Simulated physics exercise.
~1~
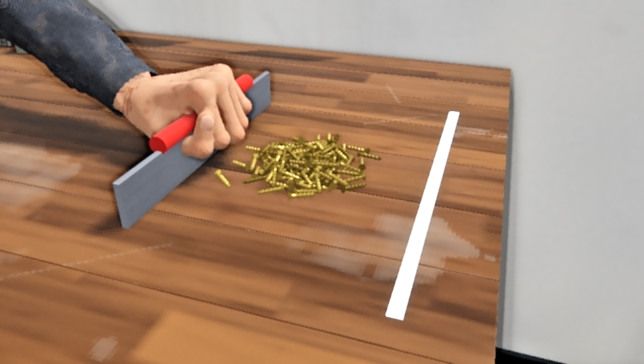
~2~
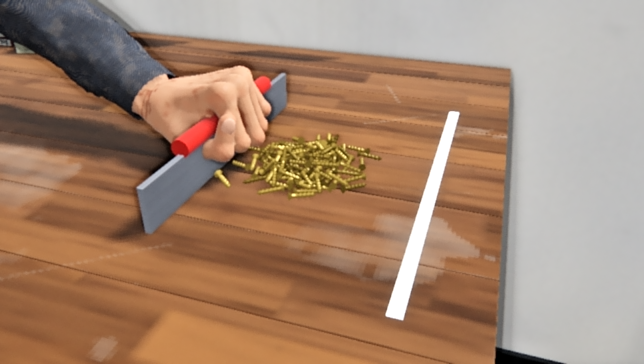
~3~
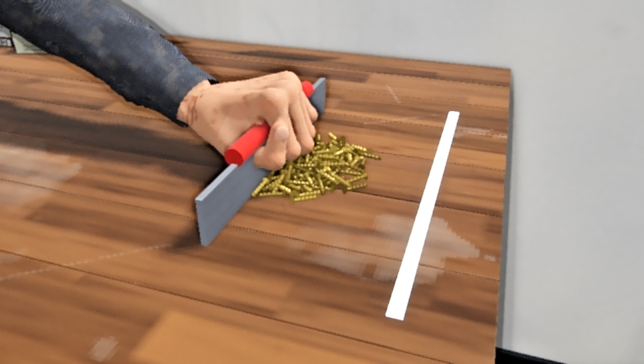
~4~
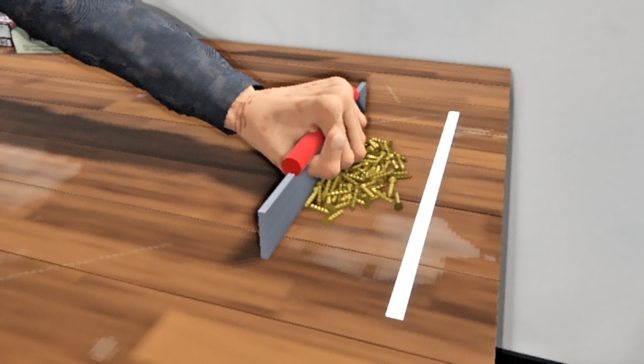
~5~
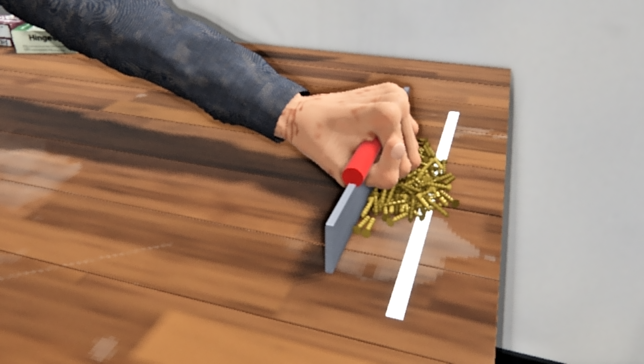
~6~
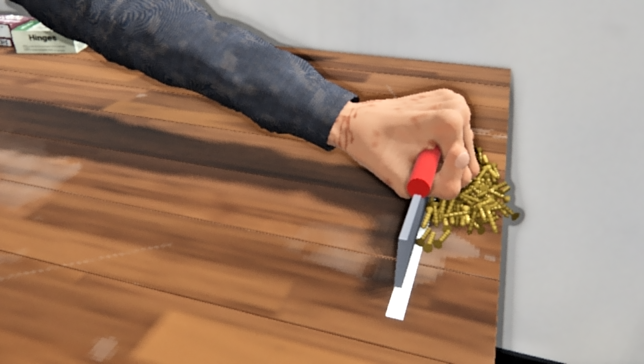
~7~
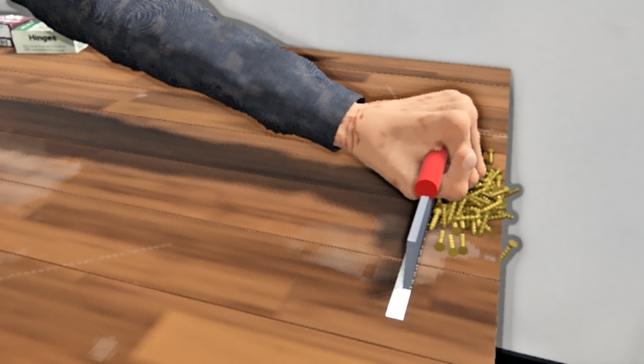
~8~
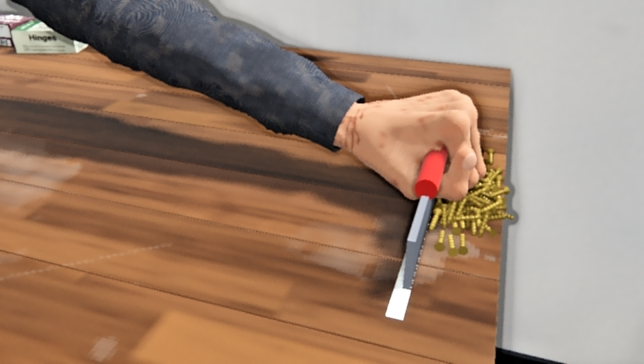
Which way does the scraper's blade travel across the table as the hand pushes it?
The blade moves to the right, toward the strip of white tape.
